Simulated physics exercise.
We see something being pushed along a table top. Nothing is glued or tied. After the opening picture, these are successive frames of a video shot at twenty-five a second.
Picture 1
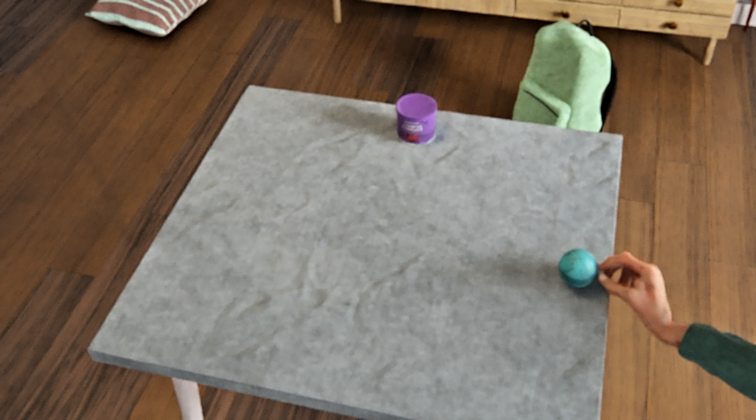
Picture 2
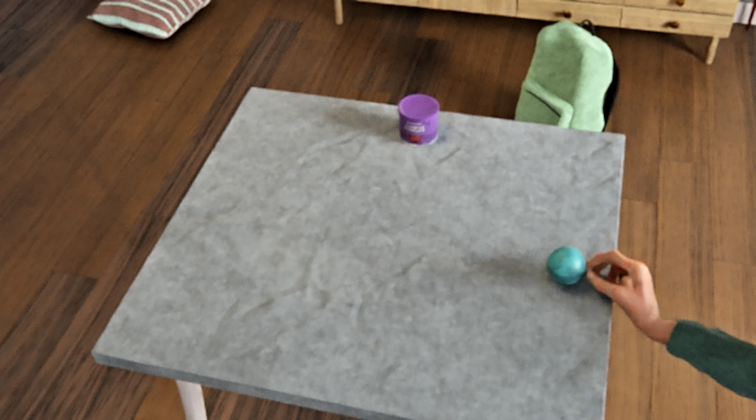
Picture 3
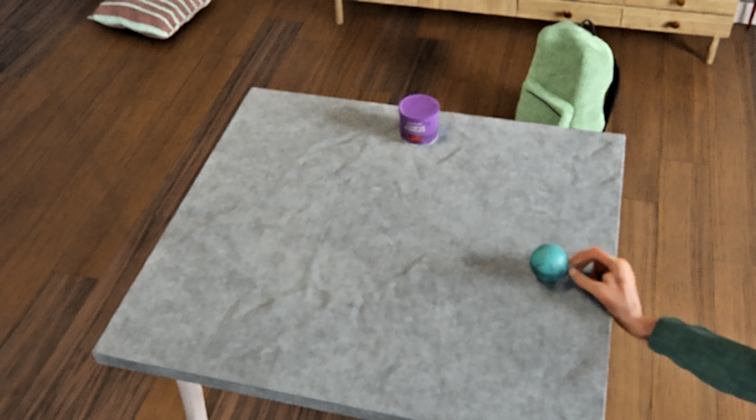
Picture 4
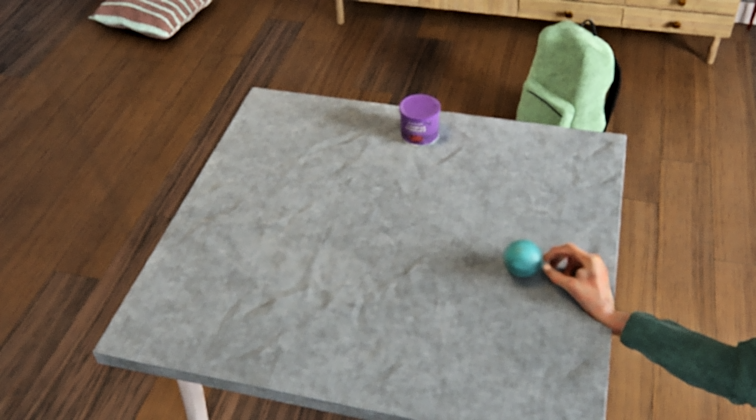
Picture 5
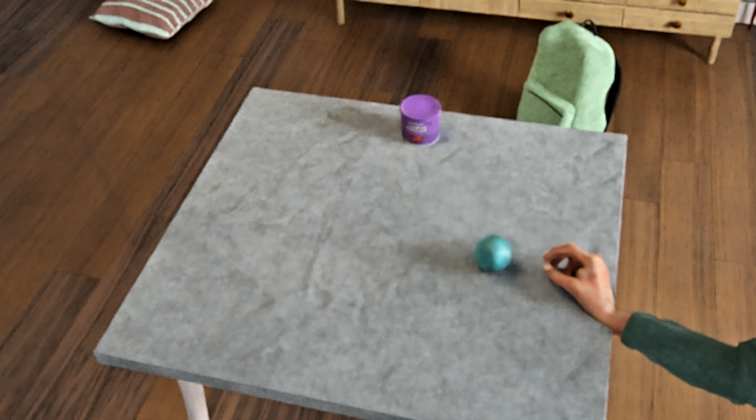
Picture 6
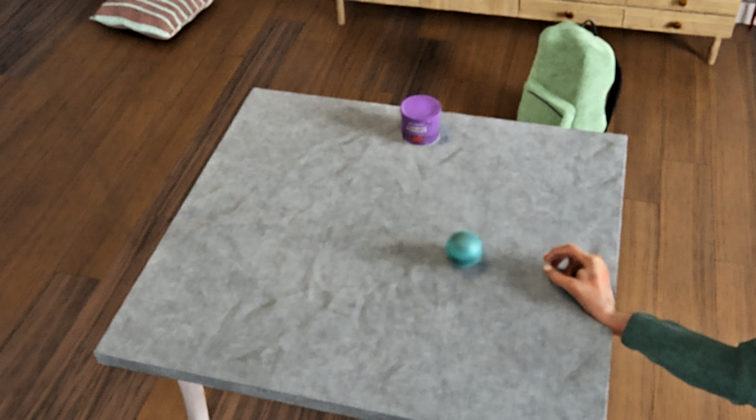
On a gray table top with a purple tub near the far edge, a hand pushed a turquoise ball left from the right side, then let go, and the ball kept rolling left.
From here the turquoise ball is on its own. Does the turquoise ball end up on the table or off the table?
The turquoise ball falls off the table.
Then, 0.40 s on from there, turquoise ball shifted well along near (202, 207).
Then, 0.90 s on from there, turquoise ball now off the table.
In the end, off the table, turquoise ball.
